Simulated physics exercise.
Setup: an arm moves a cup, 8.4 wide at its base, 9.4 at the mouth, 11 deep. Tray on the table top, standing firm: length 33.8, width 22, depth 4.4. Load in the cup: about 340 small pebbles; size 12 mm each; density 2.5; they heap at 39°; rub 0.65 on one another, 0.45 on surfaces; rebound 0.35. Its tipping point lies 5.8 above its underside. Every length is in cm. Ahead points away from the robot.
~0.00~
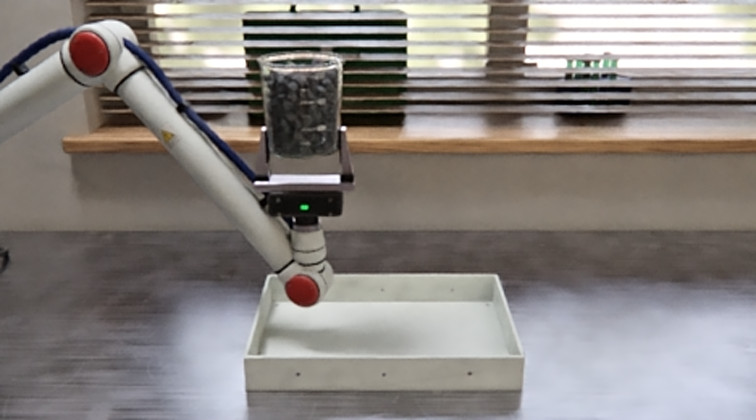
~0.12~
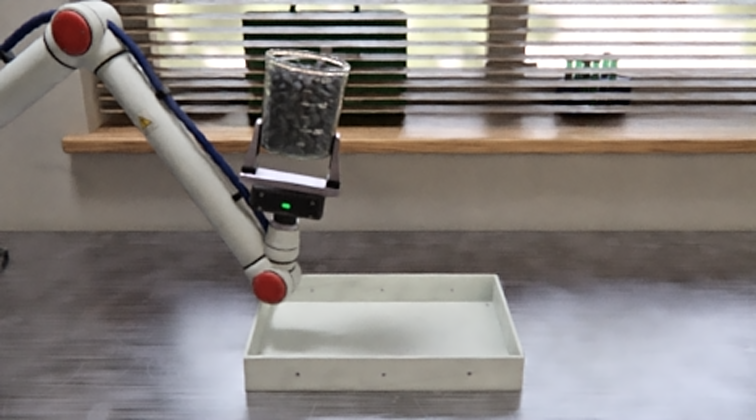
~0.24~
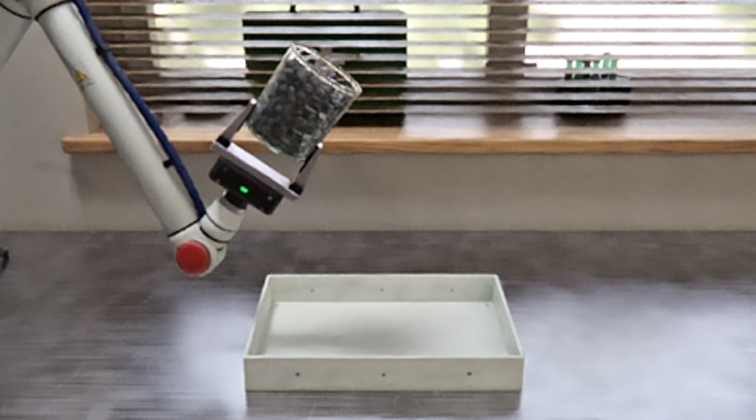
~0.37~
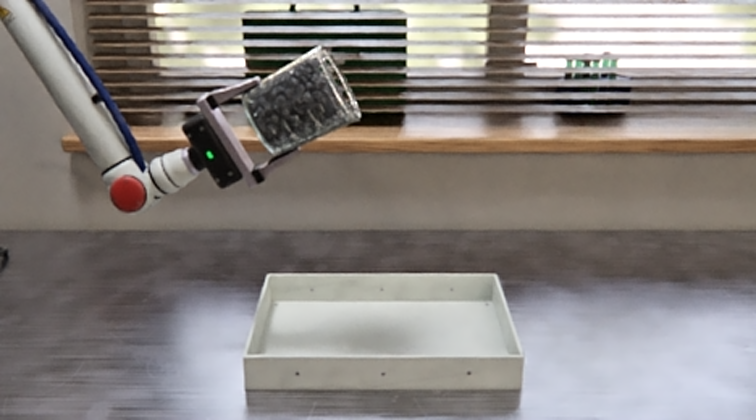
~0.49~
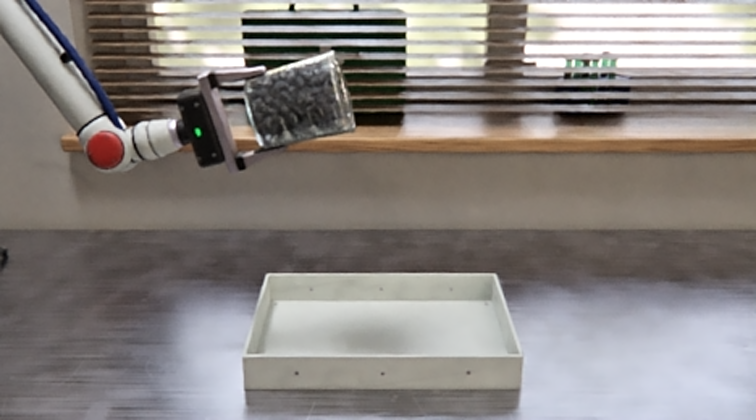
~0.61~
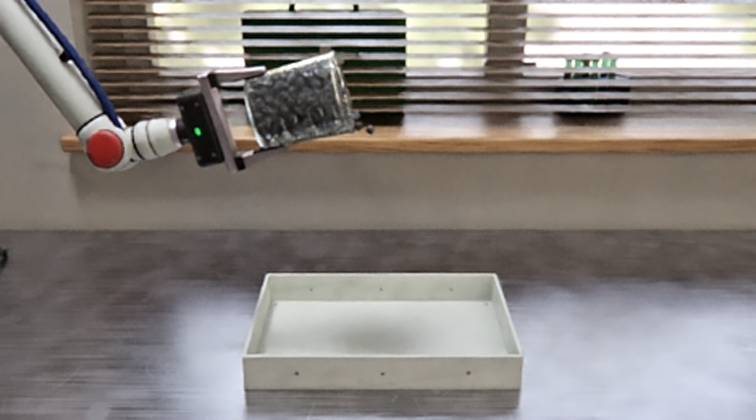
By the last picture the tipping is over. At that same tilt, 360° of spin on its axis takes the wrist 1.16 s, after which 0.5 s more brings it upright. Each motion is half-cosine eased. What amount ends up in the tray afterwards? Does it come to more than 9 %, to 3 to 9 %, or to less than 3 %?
It comes to more than 9 %.
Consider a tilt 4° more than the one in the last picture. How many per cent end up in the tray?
It comes to around 25 percent.
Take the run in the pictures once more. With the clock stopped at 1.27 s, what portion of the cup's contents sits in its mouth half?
Close to 45 per cent sits in the mouth half.
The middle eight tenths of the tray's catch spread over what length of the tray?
Roughly 14 centimetres.
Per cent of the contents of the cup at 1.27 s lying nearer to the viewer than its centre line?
40 per cent, roughly.
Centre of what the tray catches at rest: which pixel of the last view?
Around (412, 320).
After 1.27 s, tipped 76°, highest piece 38 above the table; 310 in the cup, 15 in the tray, 10 in flight or on a rim.
After 1.94 s, tipped 57°, highest piece 36 above the table; 269 in the cup, 64 in the tray, 2 in flight or on a rim.
After 2.47 s, upright, highest piece 39 above the table; 269 in the cup, 66 in the tray.
After 3.17 s, upright, highest piece 39 above the table; 269 in the cup, 66 in the tray.
In the end, 269 in the cup, 66 in the tray. That is 20 % in the tray.
